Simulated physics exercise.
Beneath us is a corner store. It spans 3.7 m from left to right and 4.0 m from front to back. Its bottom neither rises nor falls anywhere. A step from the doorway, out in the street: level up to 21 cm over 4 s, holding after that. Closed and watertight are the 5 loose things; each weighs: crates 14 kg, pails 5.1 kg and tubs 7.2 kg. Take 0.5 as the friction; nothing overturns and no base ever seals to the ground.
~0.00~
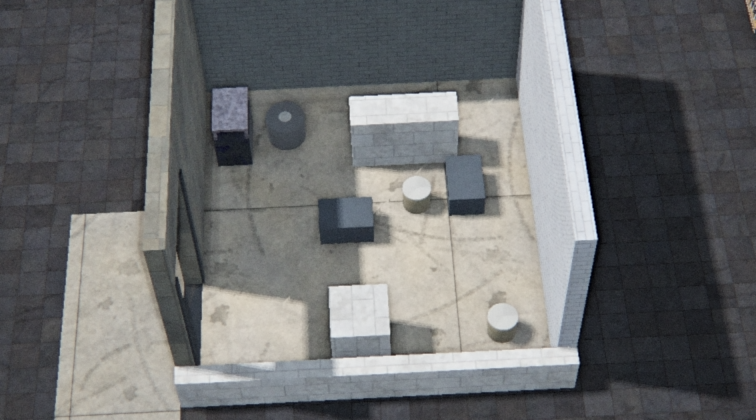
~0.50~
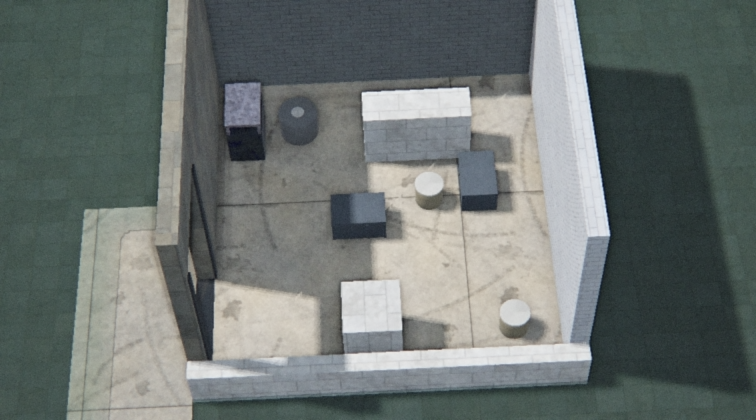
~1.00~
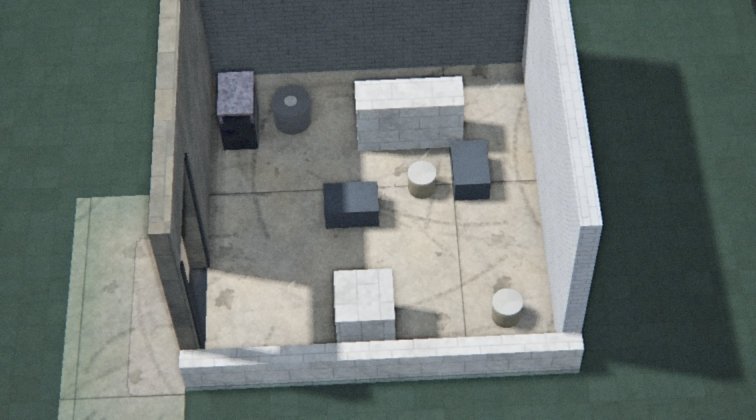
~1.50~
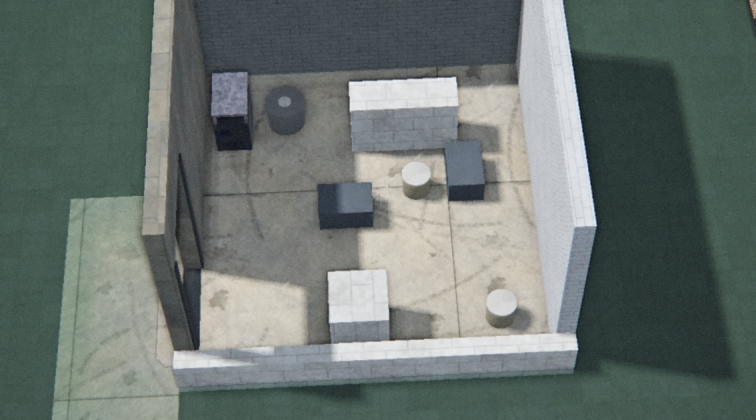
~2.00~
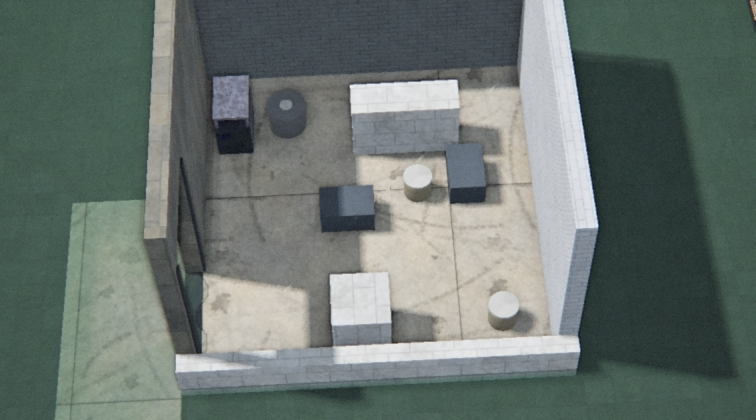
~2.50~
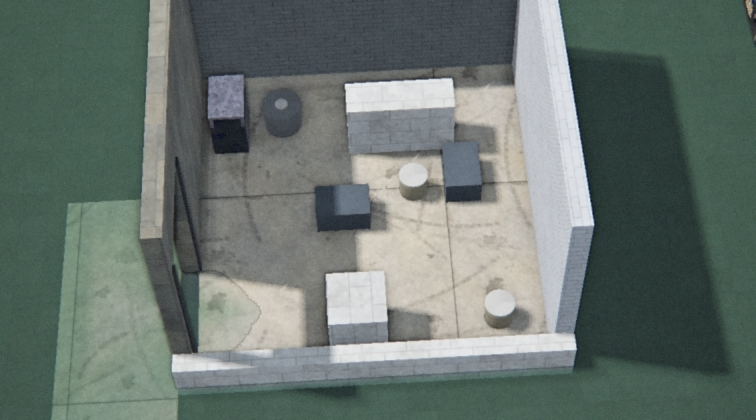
From high above, we look down into a roofless, pale-walled room with a stained beige floor and a doorway on the left opening onto a paved strip. White blocks stand at the back and front, dark grey boxes and small pale cylinders sit between them and to the right, and a darker drum stands back left. Green water covers the dark ground outside, then the strip, and finally creeps inside the doorway, while the objects stay put and the camera shifts slightly.
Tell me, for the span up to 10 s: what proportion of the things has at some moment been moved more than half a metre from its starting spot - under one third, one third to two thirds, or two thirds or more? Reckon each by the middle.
Two thirds or more.
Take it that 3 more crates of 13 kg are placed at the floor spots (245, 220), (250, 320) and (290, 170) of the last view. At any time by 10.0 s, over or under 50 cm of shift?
Well, it goes below, above, below.
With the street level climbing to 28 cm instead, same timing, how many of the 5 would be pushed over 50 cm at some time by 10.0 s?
Then the count would be 5.
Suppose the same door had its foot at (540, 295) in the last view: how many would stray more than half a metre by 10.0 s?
That would give 3.
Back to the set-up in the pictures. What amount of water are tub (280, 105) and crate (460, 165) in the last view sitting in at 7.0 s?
Close to 3 and 6 centimetres.
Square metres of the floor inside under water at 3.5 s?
Wet area: Approx. 2.5 m2.
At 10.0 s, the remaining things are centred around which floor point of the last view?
I'd put it around (385, 134).
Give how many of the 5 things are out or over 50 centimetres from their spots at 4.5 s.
The count is 0.
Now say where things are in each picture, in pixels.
In the first picture, a crate at (465, 177) rests on the ground; a crate at (346, 213), on the bottom; water covers 0.0 m2; 0 of 5 have shifted.
In the second picture, a crate at (478, 173), on the bottom; a crate at (358, 208), on the bottom; 0.0 m2 under water; 0 of 5 have shifted.
In the third picture, a crate at (471, 162), on the bottom; a crate at (351, 197), on the bottom; 0.0 m2 under water; 0 of 5 have shifted.
In the fourth picture, a crate at (465, 163), on the bottom; a crate at (345, 198) rests on the ground; water covers 0.0 m2; 0 of 5 have shifted.
In the fifth picture, a crate at (466, 165), on the bottom; a crate at (347, 201), on the bottom; 0.0 m2 under water; 0 of 5 have shifted.
In the sixth picture, a crate at (462, 164), on the bottom; a crate at (342, 200) rests on the ground; 0.5 m2 under water; 0 of 5 have shifted.
After 3.5 s 0 of 5 are over 50 cm from their spots; 0 afloat.
After 4.5 s 0 of 5 are over 50 cm from their spots; 0 afloat.
After 7.0 s 2 of 5 are over 50 cm from their spots; 2 afloat.
After 10.0 s 5 of 5 are over 50 cm from their spots, and 5 have been at some point; 4 afloat.
